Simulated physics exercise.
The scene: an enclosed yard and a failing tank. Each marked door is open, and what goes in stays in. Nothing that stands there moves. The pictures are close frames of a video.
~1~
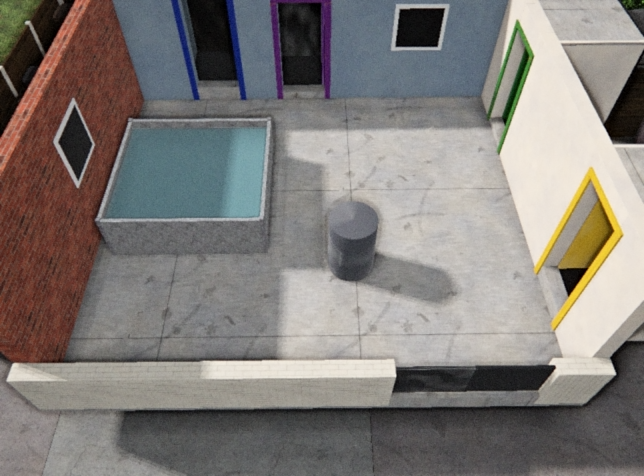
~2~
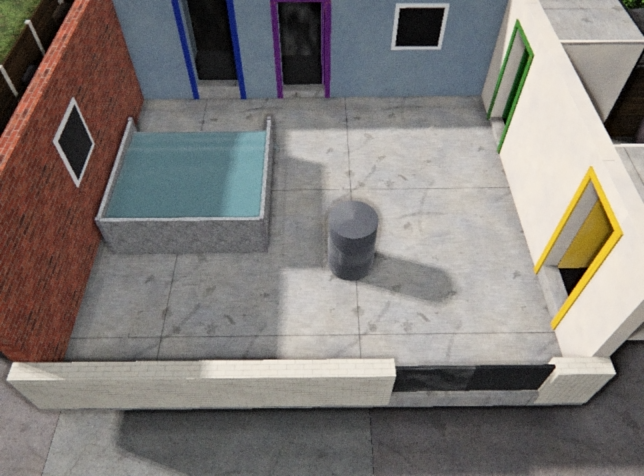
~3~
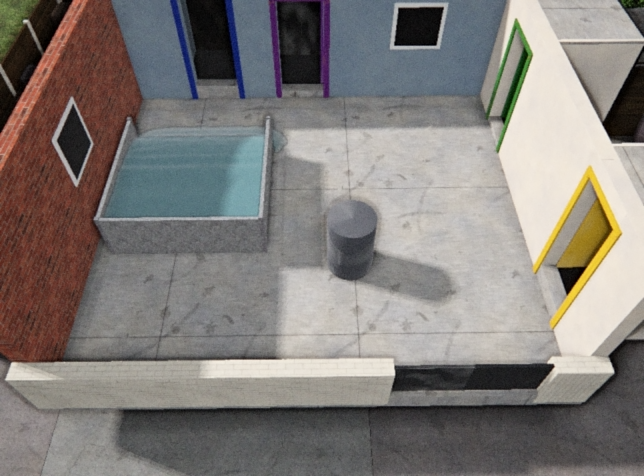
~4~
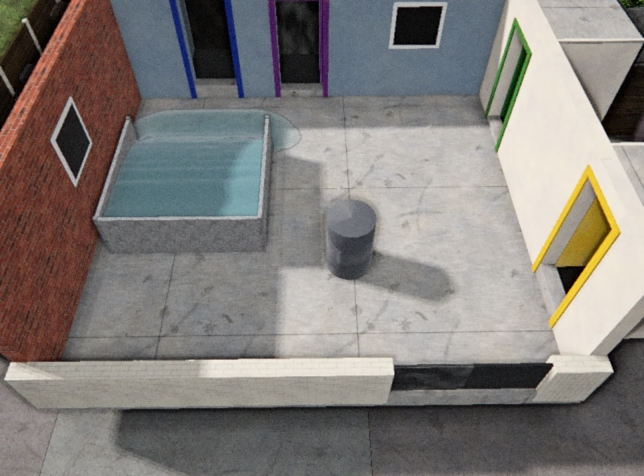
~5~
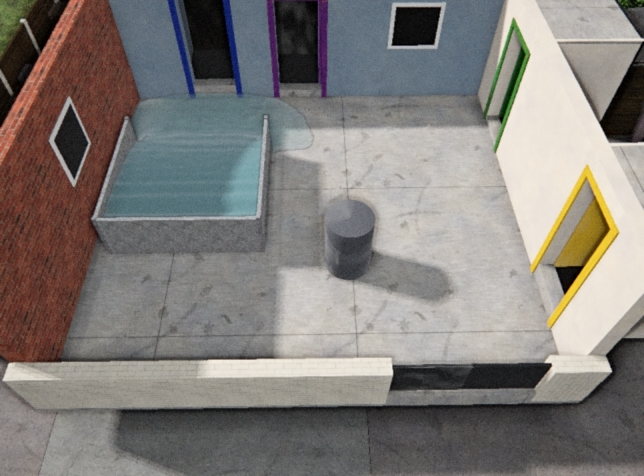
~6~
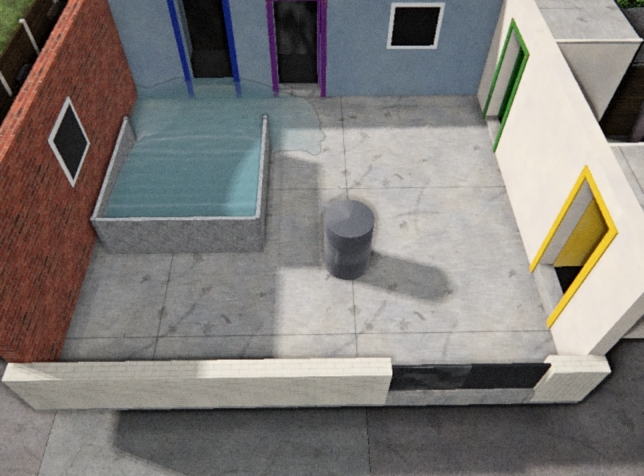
In a walled yard, water pours from the tank's far side and spreads across the concrete.
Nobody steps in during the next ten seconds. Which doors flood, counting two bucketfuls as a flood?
In the end: The green door takes more than that; the yellow door stays under that; the blue door takes more than that; the purple door takes more than that.
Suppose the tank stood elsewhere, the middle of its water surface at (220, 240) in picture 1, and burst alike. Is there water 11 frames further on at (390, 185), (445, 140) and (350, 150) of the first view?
In turn: Clear, clear, under water.
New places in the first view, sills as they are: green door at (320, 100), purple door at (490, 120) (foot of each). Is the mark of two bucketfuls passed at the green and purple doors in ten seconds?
Then: The green door is over, the purple door floods.
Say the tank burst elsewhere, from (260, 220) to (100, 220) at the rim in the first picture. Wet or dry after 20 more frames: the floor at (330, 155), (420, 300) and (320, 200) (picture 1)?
In that order: Not flooded, flooded, not flooded.
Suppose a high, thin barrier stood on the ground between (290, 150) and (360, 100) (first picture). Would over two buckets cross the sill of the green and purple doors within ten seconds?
Then: The green one takes less, the purple one is over.
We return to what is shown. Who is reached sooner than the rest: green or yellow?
The door marked green.
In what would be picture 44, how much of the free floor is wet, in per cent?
About 80 per cent.
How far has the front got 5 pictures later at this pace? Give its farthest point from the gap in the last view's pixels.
Roughly at (380, 96).
A moment on, water covers 20 % of the floor; the green door not reached, the yellow door not reached, the blue door over two buckets in, the purple door under two buckets in.
Next, water covers 30 % of the floor; the green door not reached, the yellow door not reached, the blue door far over two buckets in, the purple door over two buckets in.
Then, water covers 50 % of the floor; the green door over two buckets in, the yellow door not reached, the blue door far over two buckets in, the purple door over two buckets in.
Later, water covers 80 % of the floor; the green door far over two buckets in, the yellow door wet at the sill, nothing in, the blue door far over two buckets in, the purple door over two buckets in.
In the end, water covers 100 % of the floor; the green door far over two buckets in, the yellow door wet at the sill, nothing in, the blue door far over two buckets in, the purple door over two buckets in.
